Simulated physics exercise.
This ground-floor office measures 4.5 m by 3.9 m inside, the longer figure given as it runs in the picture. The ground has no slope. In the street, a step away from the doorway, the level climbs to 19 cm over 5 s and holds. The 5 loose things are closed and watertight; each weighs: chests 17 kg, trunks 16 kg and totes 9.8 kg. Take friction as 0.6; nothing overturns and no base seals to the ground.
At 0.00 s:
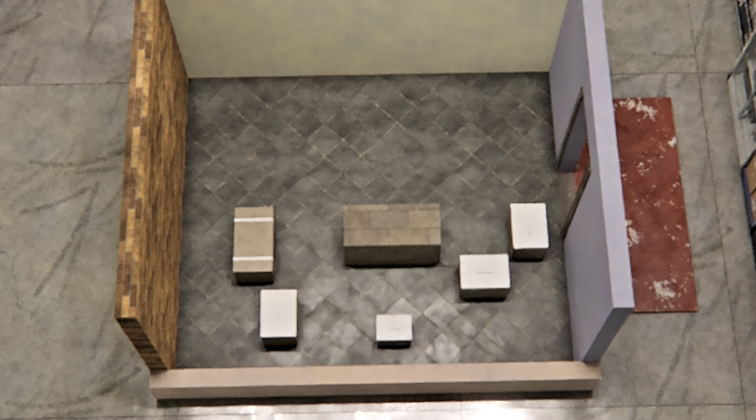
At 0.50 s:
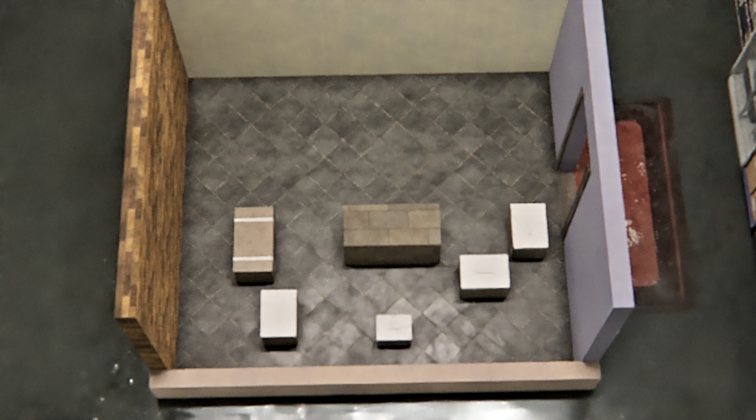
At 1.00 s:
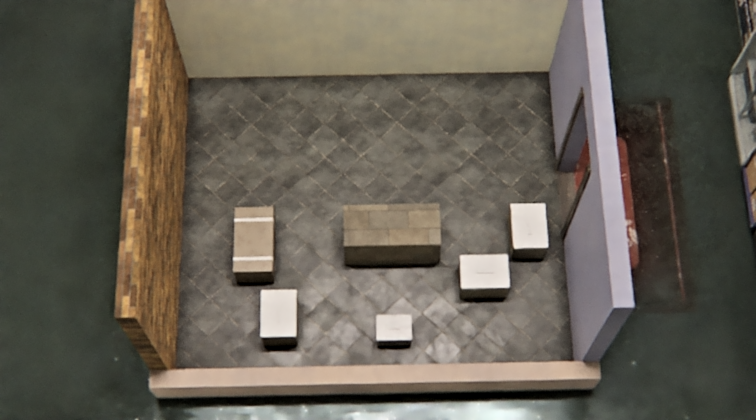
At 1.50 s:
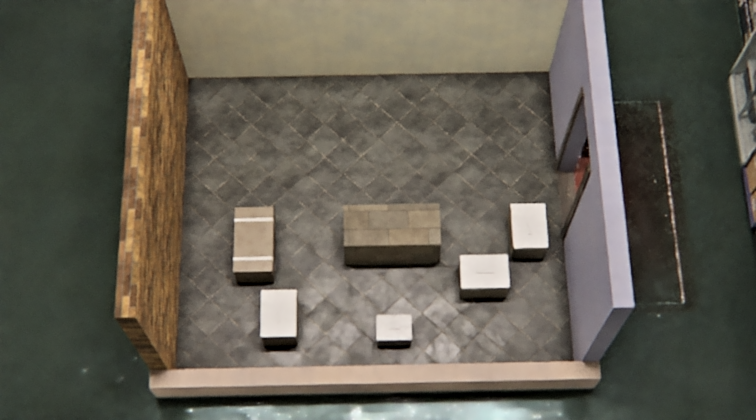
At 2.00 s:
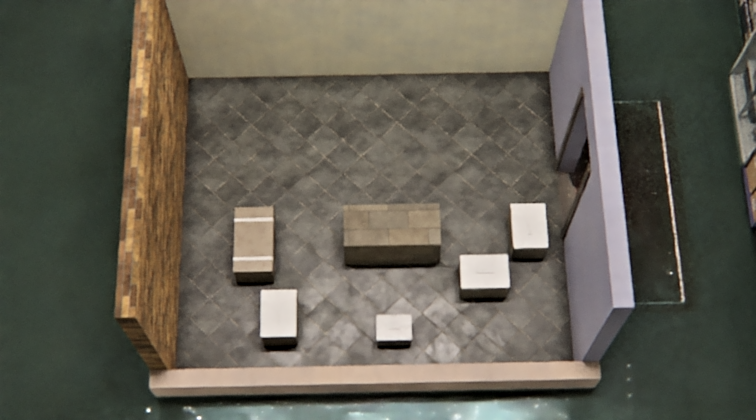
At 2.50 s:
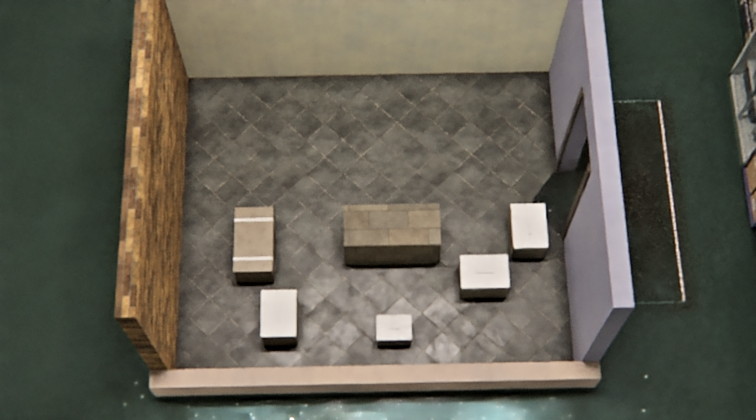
Dark water covers the street around an open-topped room while the boxes inside stay still.
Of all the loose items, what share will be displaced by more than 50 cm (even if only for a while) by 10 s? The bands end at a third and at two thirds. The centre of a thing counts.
Share: Less than a third.
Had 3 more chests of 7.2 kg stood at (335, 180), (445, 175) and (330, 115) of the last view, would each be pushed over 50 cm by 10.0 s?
In turn: Past it, more, past it.
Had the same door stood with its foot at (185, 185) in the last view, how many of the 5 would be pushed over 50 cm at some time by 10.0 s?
In that case 1 of them.
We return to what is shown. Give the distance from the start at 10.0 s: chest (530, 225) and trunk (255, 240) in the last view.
In that order: 30 cm, 0 cm.
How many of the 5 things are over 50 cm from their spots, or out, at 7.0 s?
0 of them.
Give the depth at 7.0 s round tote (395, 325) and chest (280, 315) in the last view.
Roughly 1 and 0 cm.
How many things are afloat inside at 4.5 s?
I count 0.
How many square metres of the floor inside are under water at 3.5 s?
Some 1.5 m2.
After 3.5 s 0 of 5 are over 50 cm from their spots; 0 afloat.
After 4.5 s 0 of 5 are over 50 cm from their spots; 0 afloat.
After 7.0 s 0 of 5 are over 50 cm from their spots; 0 afloat.
After 10.0 s 0 of 5 are over 50 cm from their spots, and 0 have been at some point; 0 afloat.
